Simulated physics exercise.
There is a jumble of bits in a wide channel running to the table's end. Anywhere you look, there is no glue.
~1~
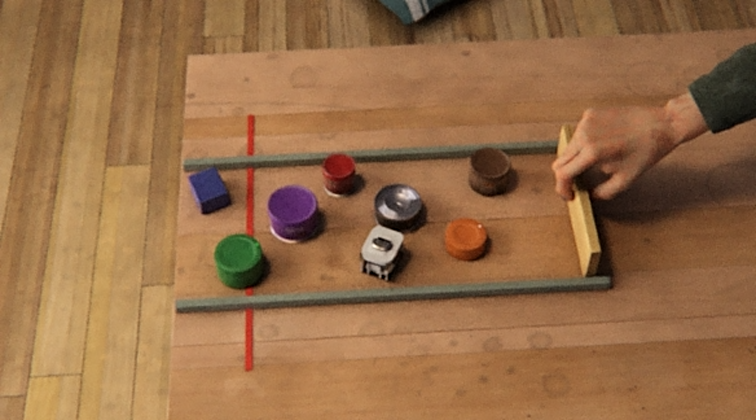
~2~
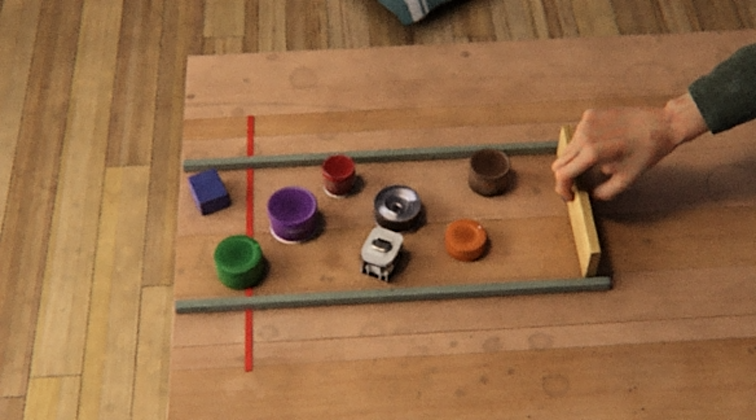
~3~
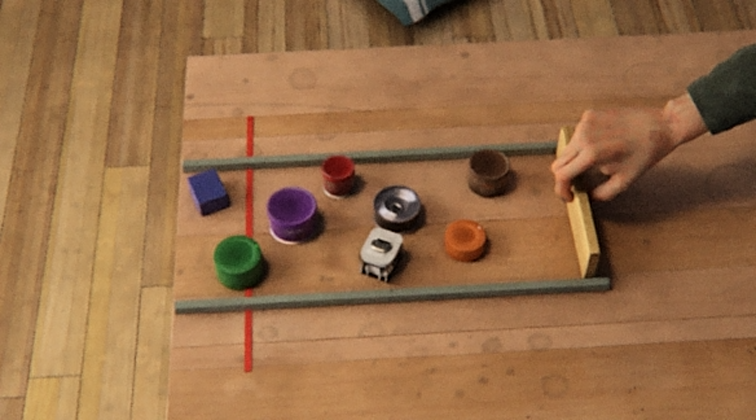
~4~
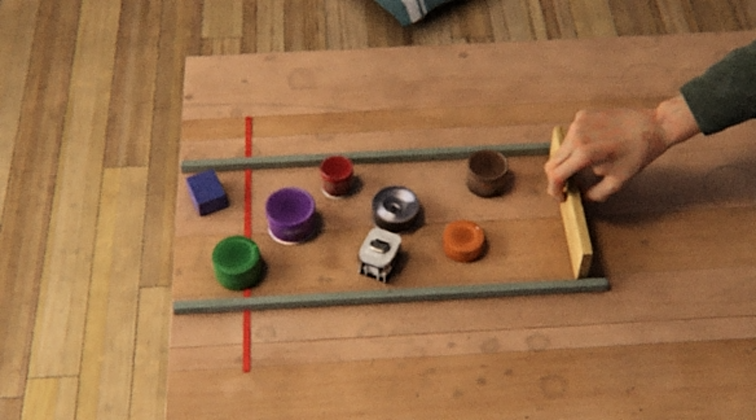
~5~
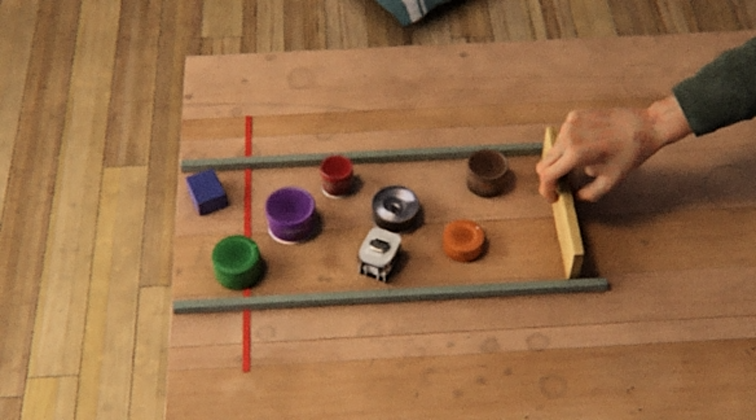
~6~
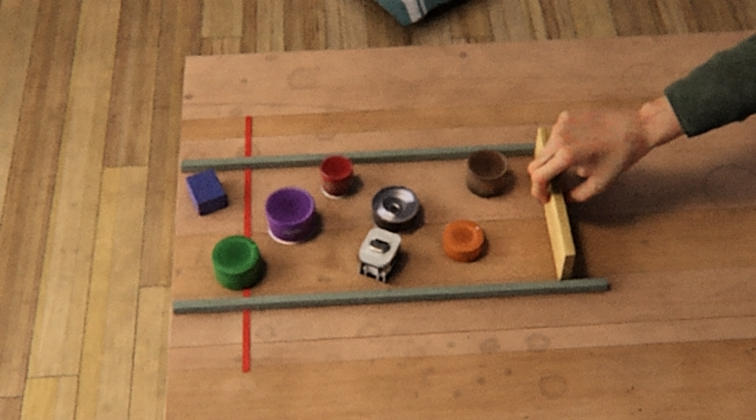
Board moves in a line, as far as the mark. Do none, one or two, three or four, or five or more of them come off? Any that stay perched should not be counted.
One or two of them come off.
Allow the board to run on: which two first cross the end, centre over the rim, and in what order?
Order: Blue block, purple pot.
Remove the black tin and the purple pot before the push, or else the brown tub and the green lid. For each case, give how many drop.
The first count is 0 and the second is 0.
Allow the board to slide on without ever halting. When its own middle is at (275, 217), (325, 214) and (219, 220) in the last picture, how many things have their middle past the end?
Result per place: 0; 0; 4.
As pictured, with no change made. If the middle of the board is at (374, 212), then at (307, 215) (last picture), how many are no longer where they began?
Tally: 5; 6.
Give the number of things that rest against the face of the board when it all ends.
The answer is 4.
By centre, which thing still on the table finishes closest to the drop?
The purple pot finishes closest.
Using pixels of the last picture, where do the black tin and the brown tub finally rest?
Near (224, 217) and (227, 177).
Early on, none off yet; blue block at rest near (206, 192); green lid at rest near (237, 263); purple pot at rest near (291, 216).
A while later, none off yet; blue block at rest near (206, 192); green lid at rest near (237, 263); purple pot travelled about its own width near (231, 221).
Finally, the number that fall off is one or two; lost, blue block.
